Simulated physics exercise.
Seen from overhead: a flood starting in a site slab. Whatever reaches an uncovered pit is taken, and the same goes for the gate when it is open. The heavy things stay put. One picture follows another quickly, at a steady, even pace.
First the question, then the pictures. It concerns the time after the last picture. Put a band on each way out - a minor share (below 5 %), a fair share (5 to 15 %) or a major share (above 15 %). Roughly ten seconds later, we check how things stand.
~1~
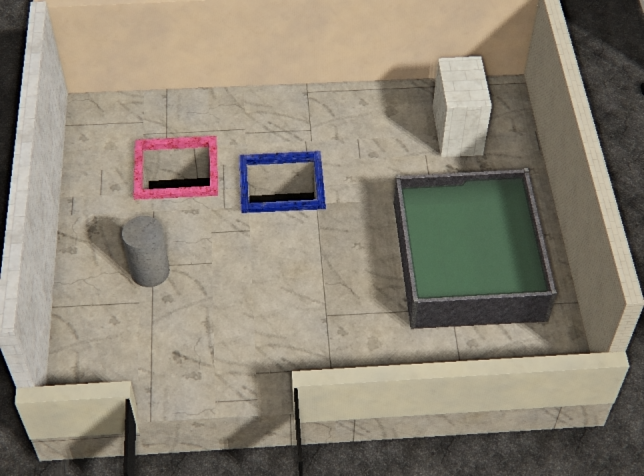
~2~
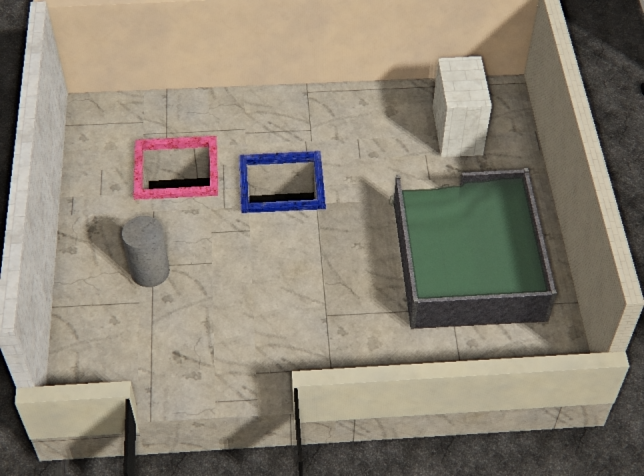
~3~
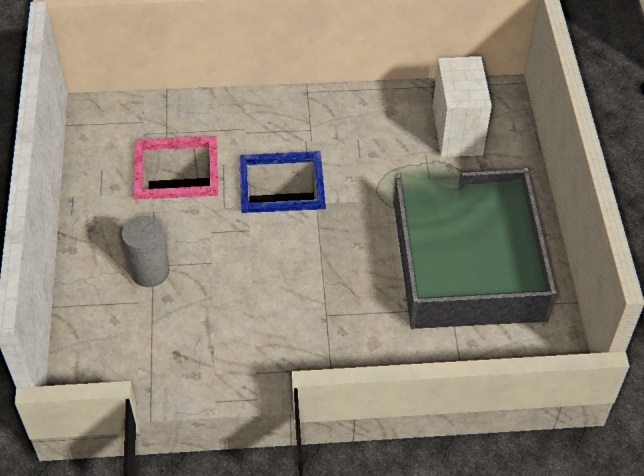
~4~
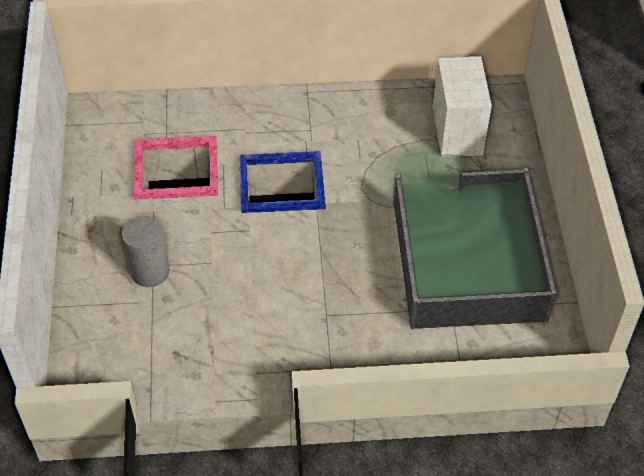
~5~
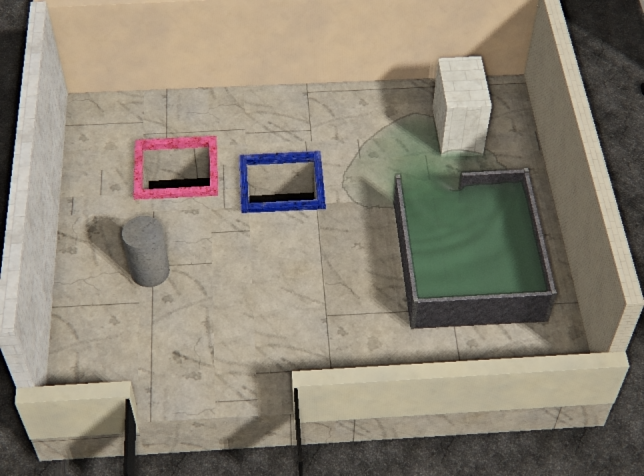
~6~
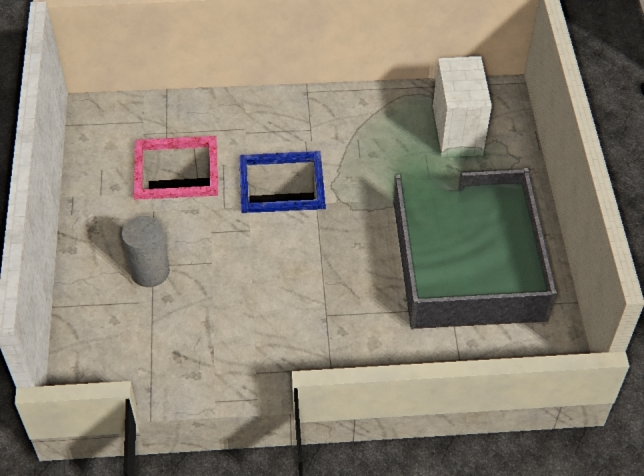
As I see it, the gate will receive a cut falling short of five per cent, the pink pit will receive a cut falling short of five per cent, the blue pit will receive a cut falling short of five per cent.
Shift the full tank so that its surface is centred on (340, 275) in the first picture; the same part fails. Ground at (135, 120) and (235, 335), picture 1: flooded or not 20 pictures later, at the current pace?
So, first one left untouched, second one left untouched.
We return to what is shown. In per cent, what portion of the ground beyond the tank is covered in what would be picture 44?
My estimate is close to 55 per cent.
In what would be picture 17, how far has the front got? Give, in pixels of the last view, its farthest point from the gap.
Best guess: Near (185, 89).
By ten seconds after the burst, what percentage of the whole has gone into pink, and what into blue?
Roughly 2 %, then roughly 0 %.
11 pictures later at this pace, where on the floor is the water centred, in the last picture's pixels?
Near pixel (435, 204).
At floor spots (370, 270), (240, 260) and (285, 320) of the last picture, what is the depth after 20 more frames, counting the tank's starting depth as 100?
Around 0, 0 and 0 %.
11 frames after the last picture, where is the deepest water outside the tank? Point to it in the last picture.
Deepest point: Roughly (405, 87).
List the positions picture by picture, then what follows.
In the first frame, still water in the water tank at (473, 236).
In the second frame, water pours out on the water tank's far side and has run to a hidden place.
In the third frame, water pours out on the water tank's far side and has run to (454, 171).
In the fourth frame, the front is at (431, 144), out from the gap on the water tank's far side.
In the fifth frame, the front is at (423, 118), out from the gap on the water tank's far side.
In the sixth frame, water pours out on the water tank's far side and has run to (427, 99).
A moment on, water covers 15 % of the floor; the gate 0 %, the pink pit 0 %, the blue pit 0 %.
Next, water covers 25 % of the floor; the gate 0 %, the pink pit 0 %, the blue pit 0 %.
Then, water covers 40 % of the floor; the gate 0 %, the pink pit 0 %, the blue pit 0 %.
Later, water covers 55 % of the floor; the gate 0 %, the pink pit 1 %, the blue pit 0 %.
In the end, water covers 85 % of the floor; the gate 2 %, the pink pit 1 %, the blue pit 0 %.
